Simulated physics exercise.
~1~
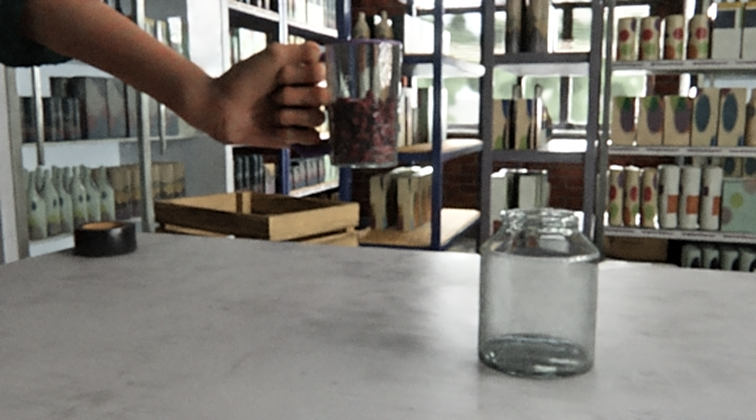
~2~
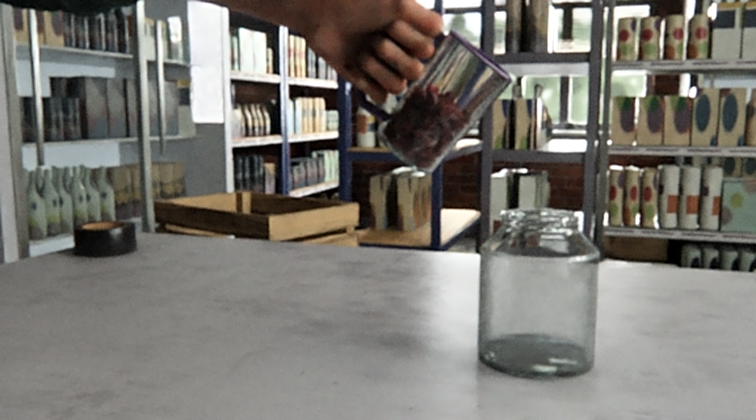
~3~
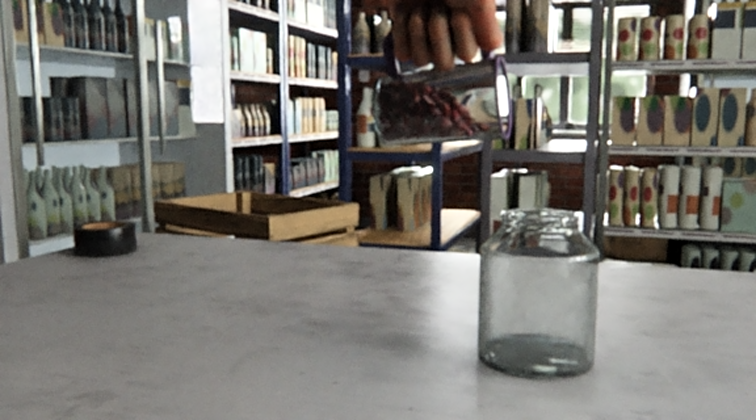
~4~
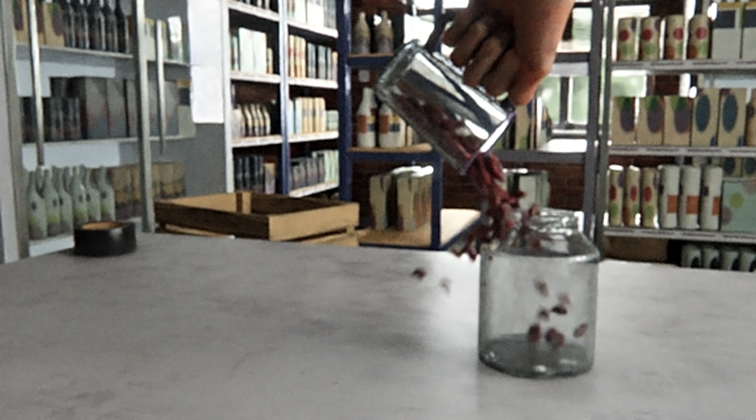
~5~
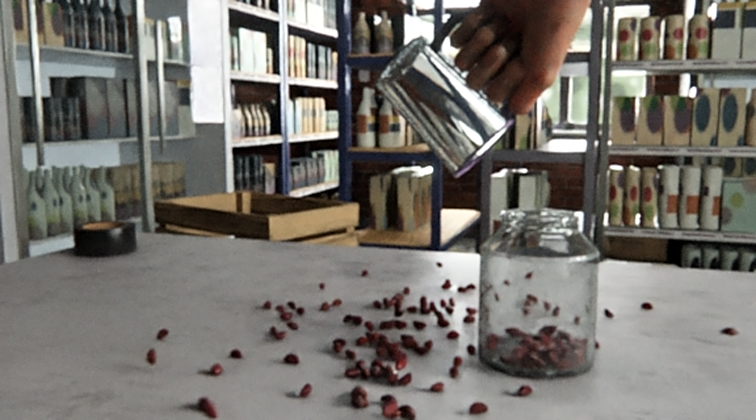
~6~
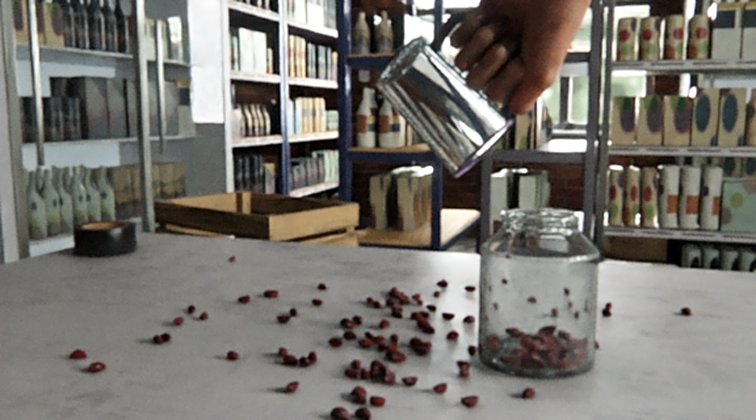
We see a hand carry a glass cup of dark red beans rightward and tip it over an open glass jar on a grey table, until the cup is empty; some beans land in the jar, but most lie scattered across the tabletop.
